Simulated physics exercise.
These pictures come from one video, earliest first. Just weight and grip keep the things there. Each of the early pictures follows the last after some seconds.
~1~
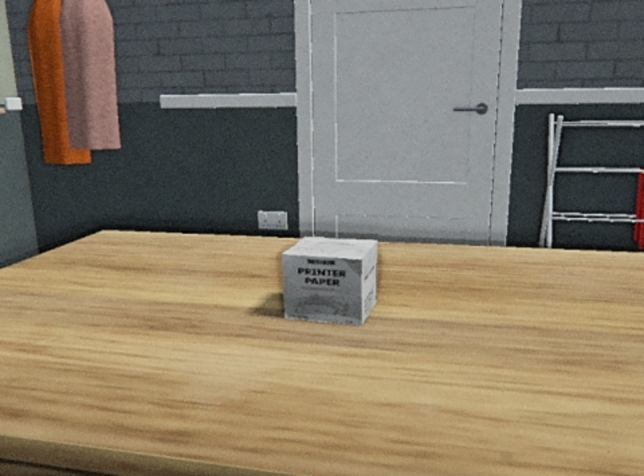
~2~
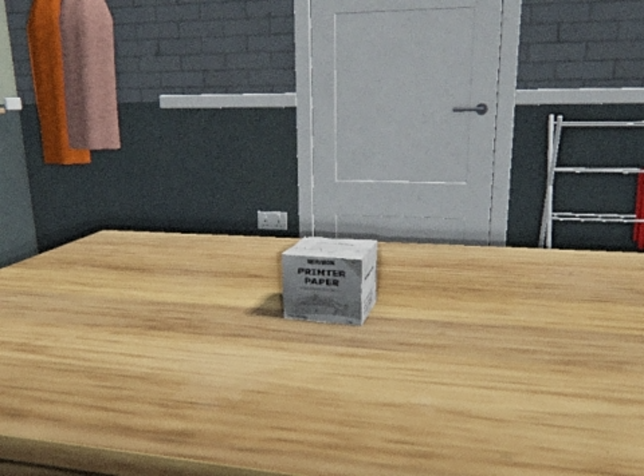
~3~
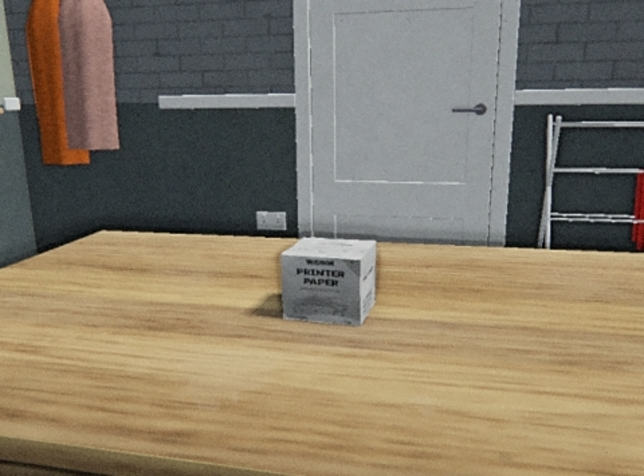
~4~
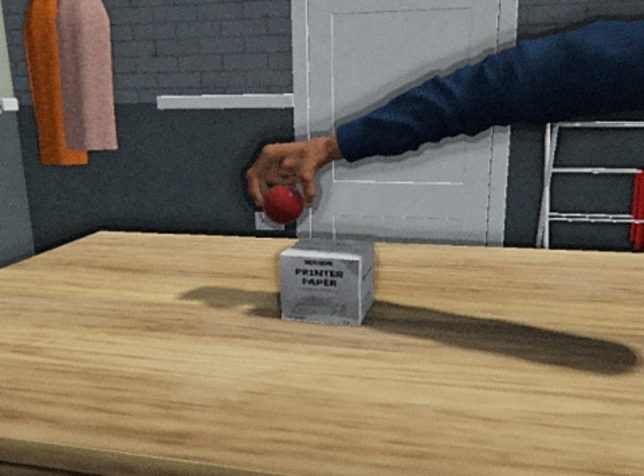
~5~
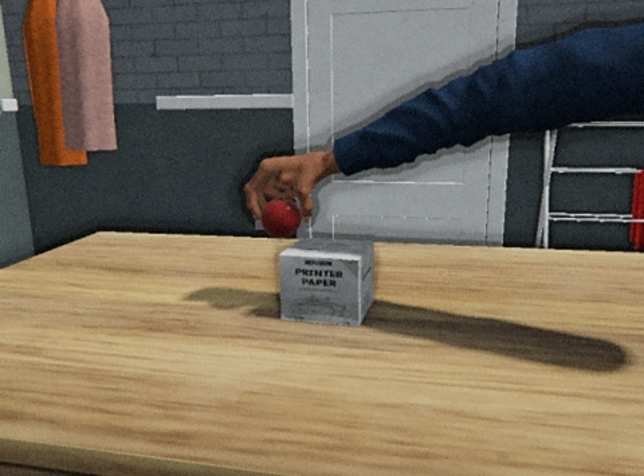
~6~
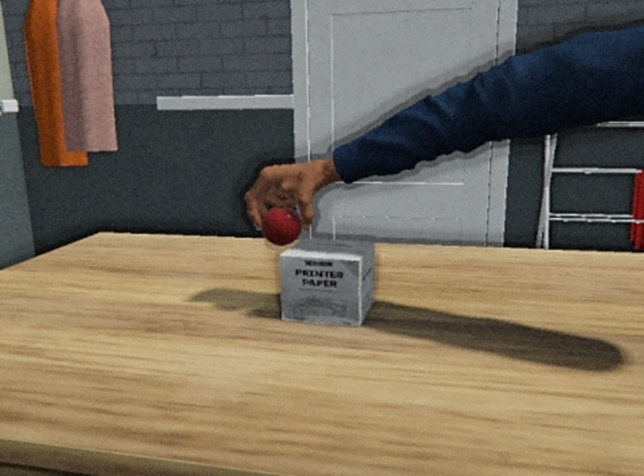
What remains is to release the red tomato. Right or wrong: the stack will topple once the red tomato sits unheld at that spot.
Right.
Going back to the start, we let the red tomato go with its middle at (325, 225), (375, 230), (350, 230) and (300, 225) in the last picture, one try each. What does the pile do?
Stays standing; collapses; stays standing; stays standing.
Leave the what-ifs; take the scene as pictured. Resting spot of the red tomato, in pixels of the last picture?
The object winds up at approximately (258, 288).
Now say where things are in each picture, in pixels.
The last thing is not in view yet; white box (332, 278), in the first frame.
The last thing is not in view yet; white box (332, 278), in the second frame.
The last thing is not in view yet; white box (331, 279), in the third frame.
Still above its spot; red tomato (284, 204); white box (329, 279), in the fourth frame.
Still above its spot; red tomato (281, 218); white box (329, 279), in the fifth frame.
In place under the hand; red tomato (282, 226); white box (329, 280), in the sixth frame.
Then, 0.30 s on from there, red tomato now fallen.
Then, 0.40 s on from there, things are still on the move.
In the end, fallen, red tomato; white box unmoved. At the end, from the last picture's camera, red tomato near (258, 288). The pile comes apart.
